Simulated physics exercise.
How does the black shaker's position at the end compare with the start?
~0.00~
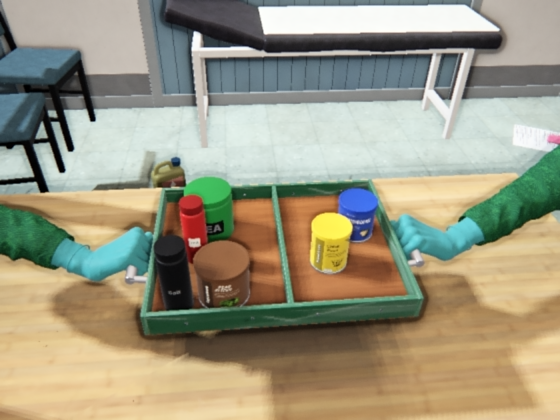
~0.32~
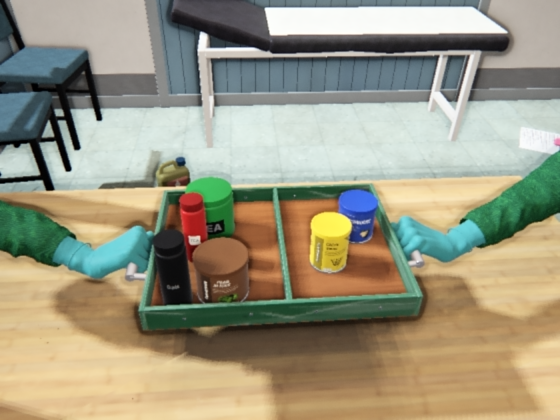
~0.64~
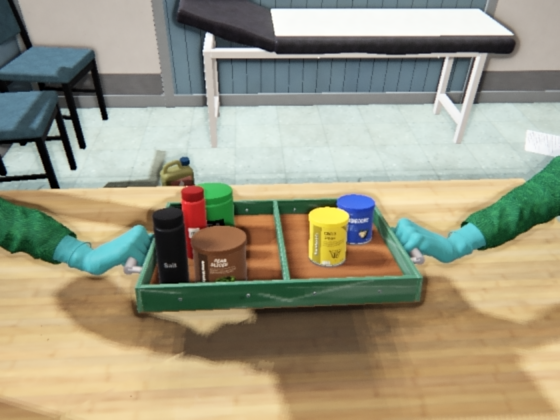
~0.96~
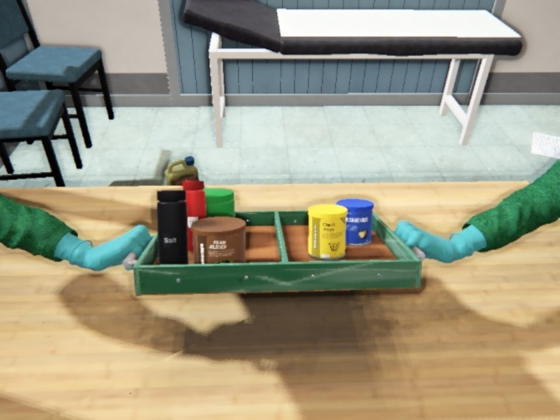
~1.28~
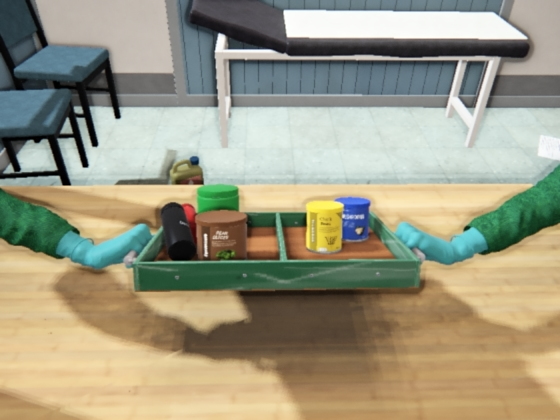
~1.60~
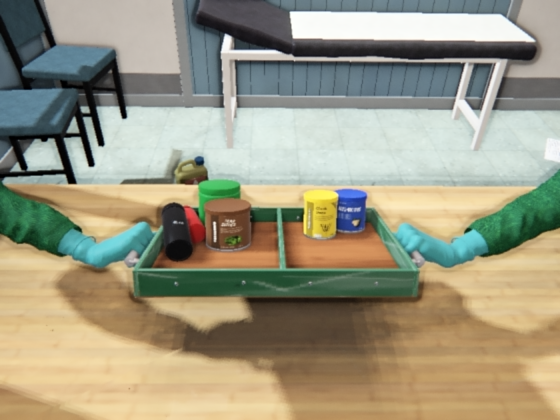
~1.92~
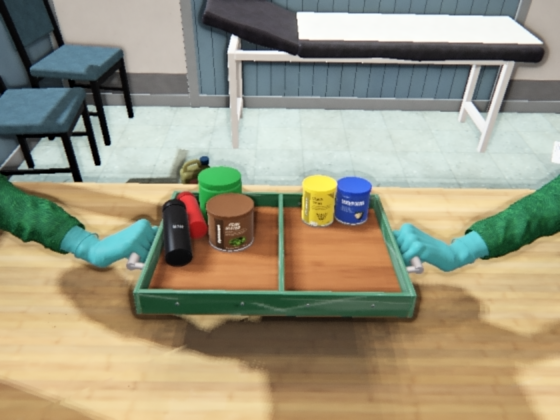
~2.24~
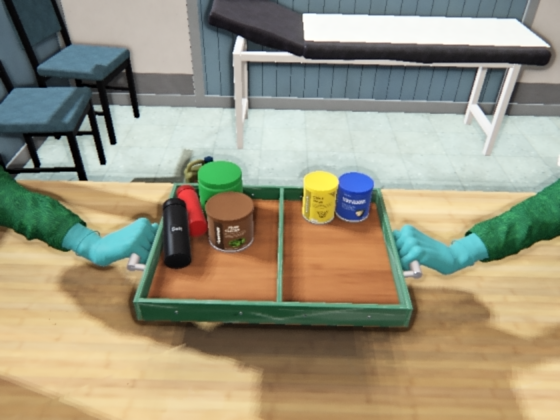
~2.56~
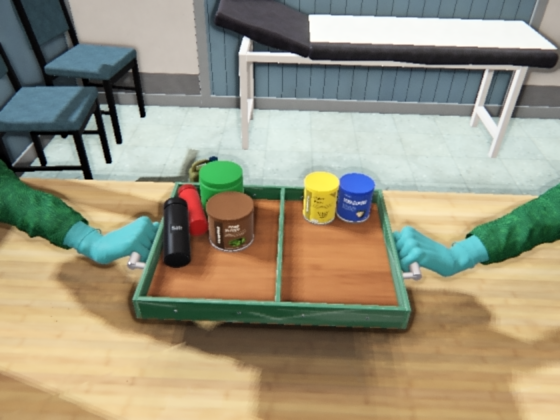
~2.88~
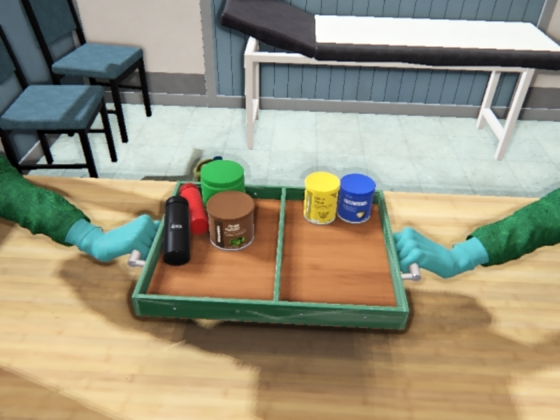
At the start the black shaker stands upright on the left side of the tray. By the end it is lying on its side there.
